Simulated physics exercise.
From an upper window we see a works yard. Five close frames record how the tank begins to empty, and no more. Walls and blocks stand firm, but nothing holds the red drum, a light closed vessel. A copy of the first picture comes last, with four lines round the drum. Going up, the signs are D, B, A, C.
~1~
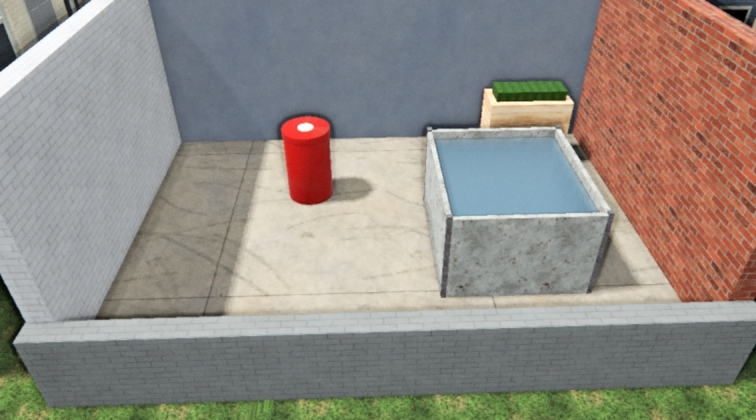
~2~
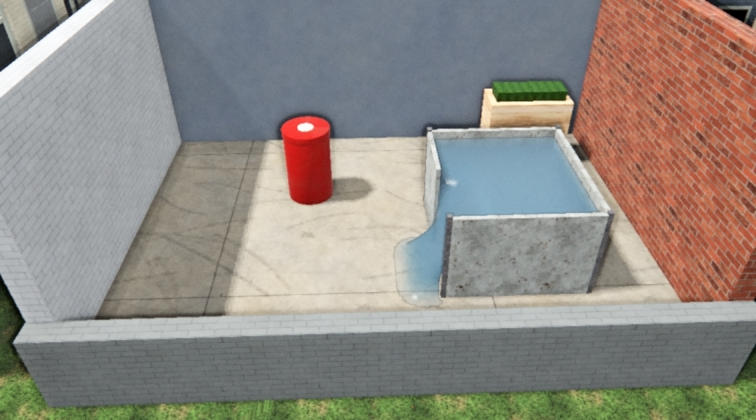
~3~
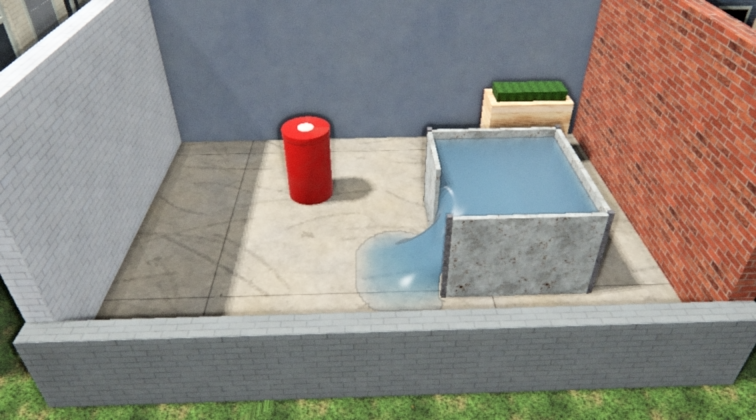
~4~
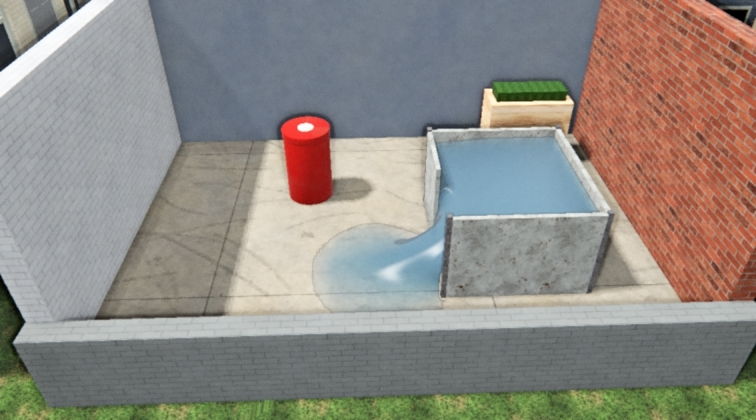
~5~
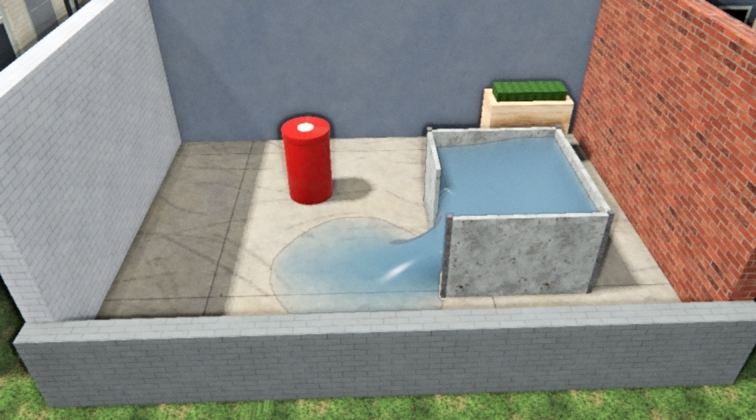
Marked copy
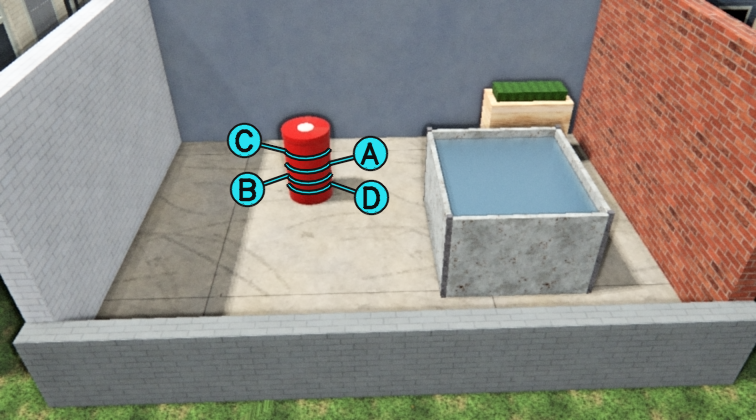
In a walled yard, water pours from a concrete tank's open left side and spreads leftward.
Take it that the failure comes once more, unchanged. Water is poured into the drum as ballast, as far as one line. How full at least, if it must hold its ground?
It is D.
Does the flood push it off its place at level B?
No, not at all.
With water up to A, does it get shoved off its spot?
No, not at all.
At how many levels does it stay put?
All of the four.
In cyan, A at (307, 171); B at (308, 183); C at (306, 158); D at (309, 192); from the bottom up D, B, A, C.
If A is chosen, it does not move.
If B is chosen, it does not move.
If C is chosen, it does not move.
If D is chosen, it does not move.
